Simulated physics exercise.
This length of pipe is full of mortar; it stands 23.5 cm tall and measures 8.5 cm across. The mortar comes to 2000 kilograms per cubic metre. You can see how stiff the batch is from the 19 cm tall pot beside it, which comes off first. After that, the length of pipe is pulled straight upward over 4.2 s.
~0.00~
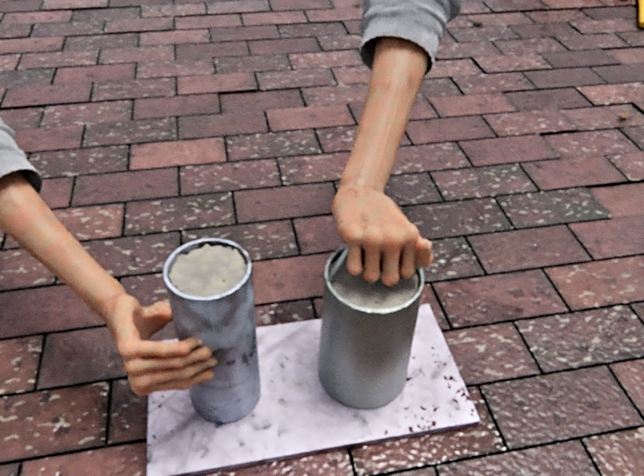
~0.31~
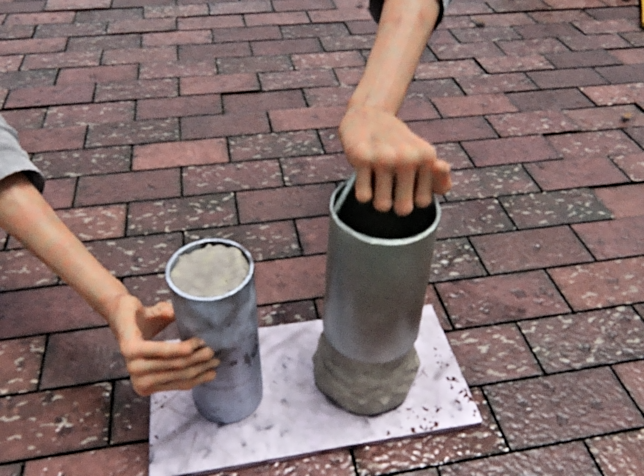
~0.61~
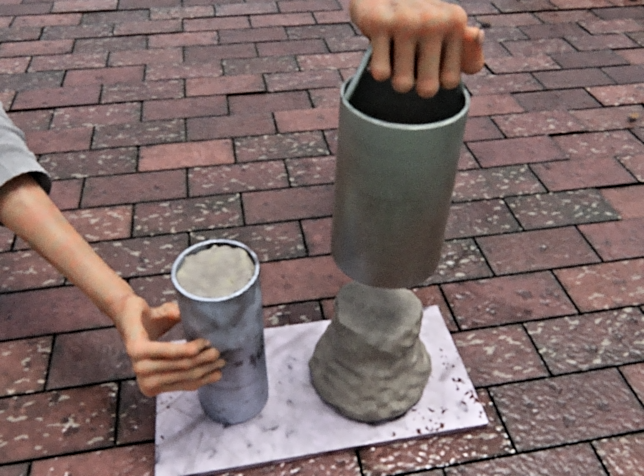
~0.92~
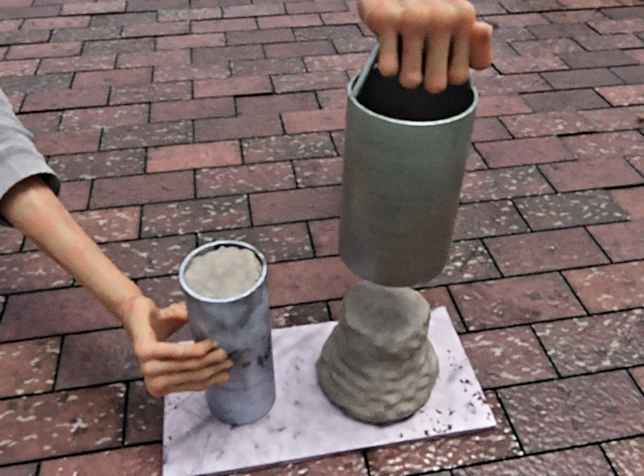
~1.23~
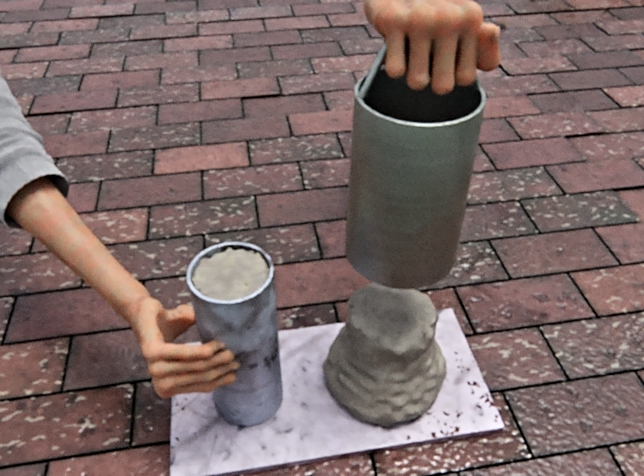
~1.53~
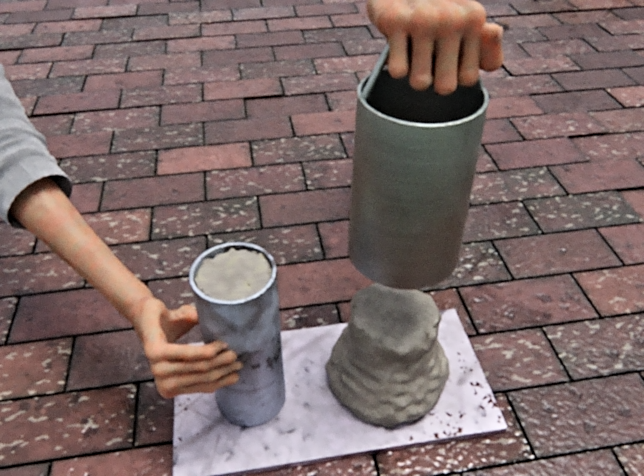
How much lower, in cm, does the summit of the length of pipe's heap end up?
I would say about 7 cm.
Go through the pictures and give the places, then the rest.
The first picture shows middle of the pot's mouth at (374, 276), still down; middle of the length of pipe's top at (208, 269), not yet moved.
The second picture shows middle of the pot's mouth at (385, 208), raised 10 cm; middle of the length of pipe's top at (210, 269), not yet moved.
The third picture shows middle of the pot's mouth at (404, 97), raised 23 cm; the heap from the pot 14 cm high and 16 cm wide, top at (378, 307); middle of the length of pipe's top at (216, 270), not yet moved.
The fourth picture shows middle of the pot's mouth at (412, 93), raised 24 cm; the heap from the pot 14 cm high and 16 cm wide, top at (386, 308); middle of the length of pipe's top at (223, 271), not yet moved.
The fifth picture shows middle of the pot's mouth at (419, 95), raised 24 cm; the heap from the pot 14 cm high and 16 cm wide, top at (393, 310); middle of the length of pipe's top at (231, 273), not yet moved.
The sixth picture shows middle of the pot's mouth at (422, 95), raised 24 cm; the heap from the pot 14 cm high and 16 cm wide, top at (395, 310); middle of the length of pipe's top at (233, 273), not yet moved.
By 2.6 s, the length of pipe is up 5.7 cm; the mortar has come down 2.7 cm to 21 cm and is 11 cm wide.
By 3.6 s, the length of pipe is up 14 cm; the mortar has come down 5.7 cm to 18 cm and is 13 cm wide.
By 4.7 s, the length of pipe is up 24 cm; the mortar has come down 6.5 cm to 17 cm and is 13 cm wide.
By 5.9 s, the length of pipe is clear; the mortar has come down 6.6 cm to 17 cm and is 13 cm wide.
By 6.4 s, at rest, the length of pipe is clear; the mortar has come down 6.6 cm to 17 cm and is 13 cm wide.
